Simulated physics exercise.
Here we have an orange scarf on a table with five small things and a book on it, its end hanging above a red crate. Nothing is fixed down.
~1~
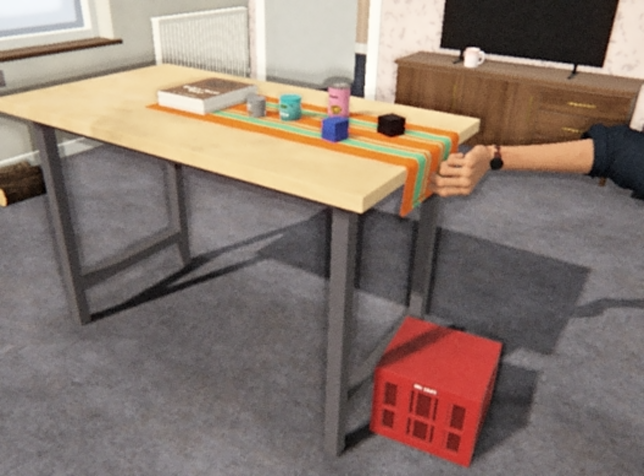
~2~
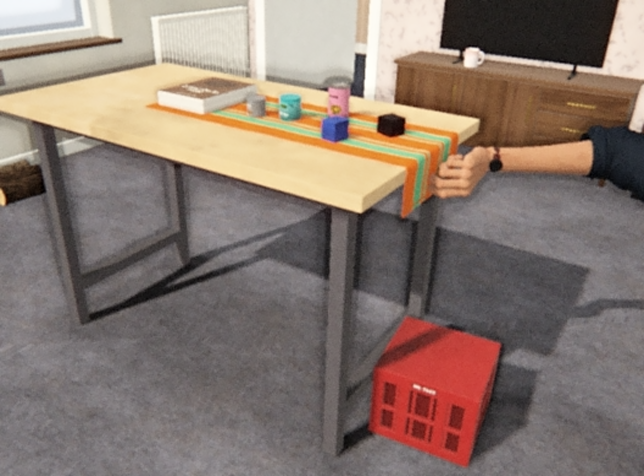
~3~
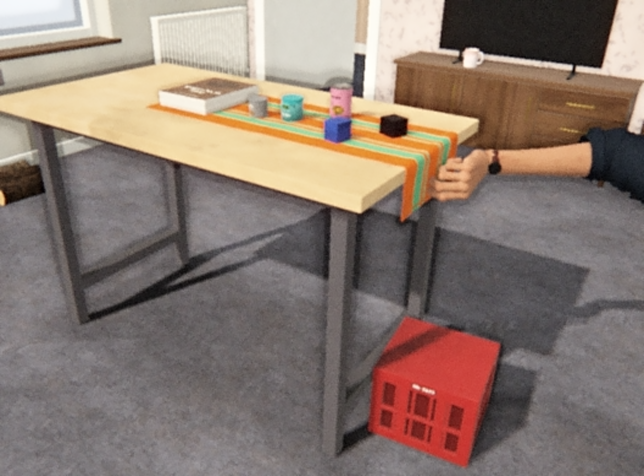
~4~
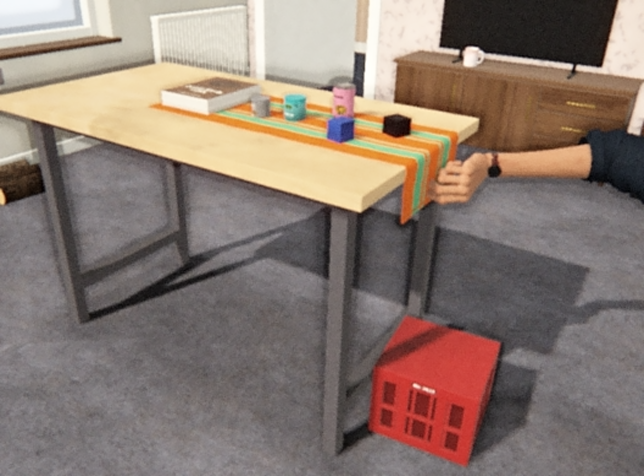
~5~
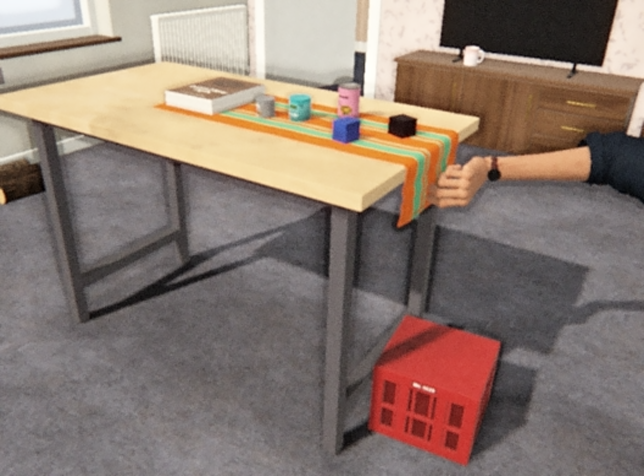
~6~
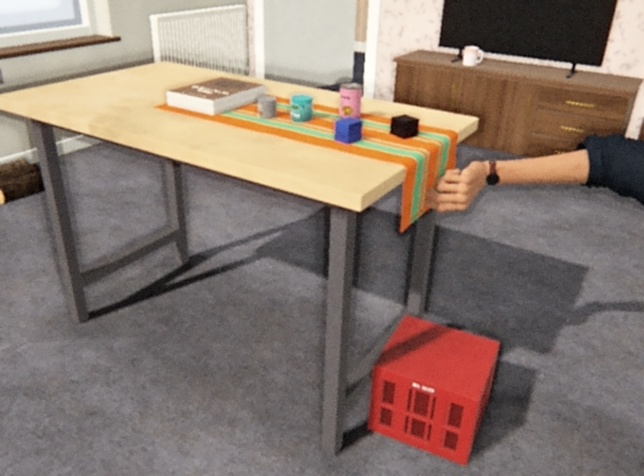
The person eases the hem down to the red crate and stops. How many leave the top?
Over the edge go four.
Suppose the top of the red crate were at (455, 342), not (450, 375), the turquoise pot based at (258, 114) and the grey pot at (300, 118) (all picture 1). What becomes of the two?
The turquoise pot survives, the grey pot stays on.
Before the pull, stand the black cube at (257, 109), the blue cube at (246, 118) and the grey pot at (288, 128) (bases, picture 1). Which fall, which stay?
The black cube remains up; the blue cube remains up; the grey pot is carried off.
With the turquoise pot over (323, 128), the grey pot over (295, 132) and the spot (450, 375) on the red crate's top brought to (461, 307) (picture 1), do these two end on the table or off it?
The turquoise pot stays on, the grey pot holds on.
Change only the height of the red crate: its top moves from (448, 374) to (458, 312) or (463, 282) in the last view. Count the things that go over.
Then 2 and 1.
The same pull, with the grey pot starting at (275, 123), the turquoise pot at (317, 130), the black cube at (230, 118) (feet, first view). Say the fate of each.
The grey pot is carried off, the turquoise pot falls, the black cube remains up.
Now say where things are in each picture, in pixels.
The first picture shows hem (402, 216); black cube (392, 116); blue cube (336, 119); pink can (340, 85); turquoise pot (291, 96); grey pot (257, 98); top of the crate (450, 375).
The second picture shows hem (403, 217); black cube (392, 116).
The third picture shows hem (402, 221); blue cube (338, 120).
The fourth picture shows hem (402, 224); pink can (345, 85); top of the crate (448, 375).
The fifth picture shows hem (398, 226); turquoise pot (300, 97).
The sixth picture shows hem (401, 232); black cube (405, 117); blue cube (349, 120); pink can (351, 86); turquoise pot (302, 97); grey pot (267, 98).
Soon after, hem near (422, 263); black cube gone.
After that, hem near (418, 312); black cube, blue cube and pink can gone.
And then, hem on the crate; black cube, blue cube, pink can and turquoise pot gone.
In the end, hem on the crate; black cube, blue cube, pink can and turquoise pot gone. The table loses four.
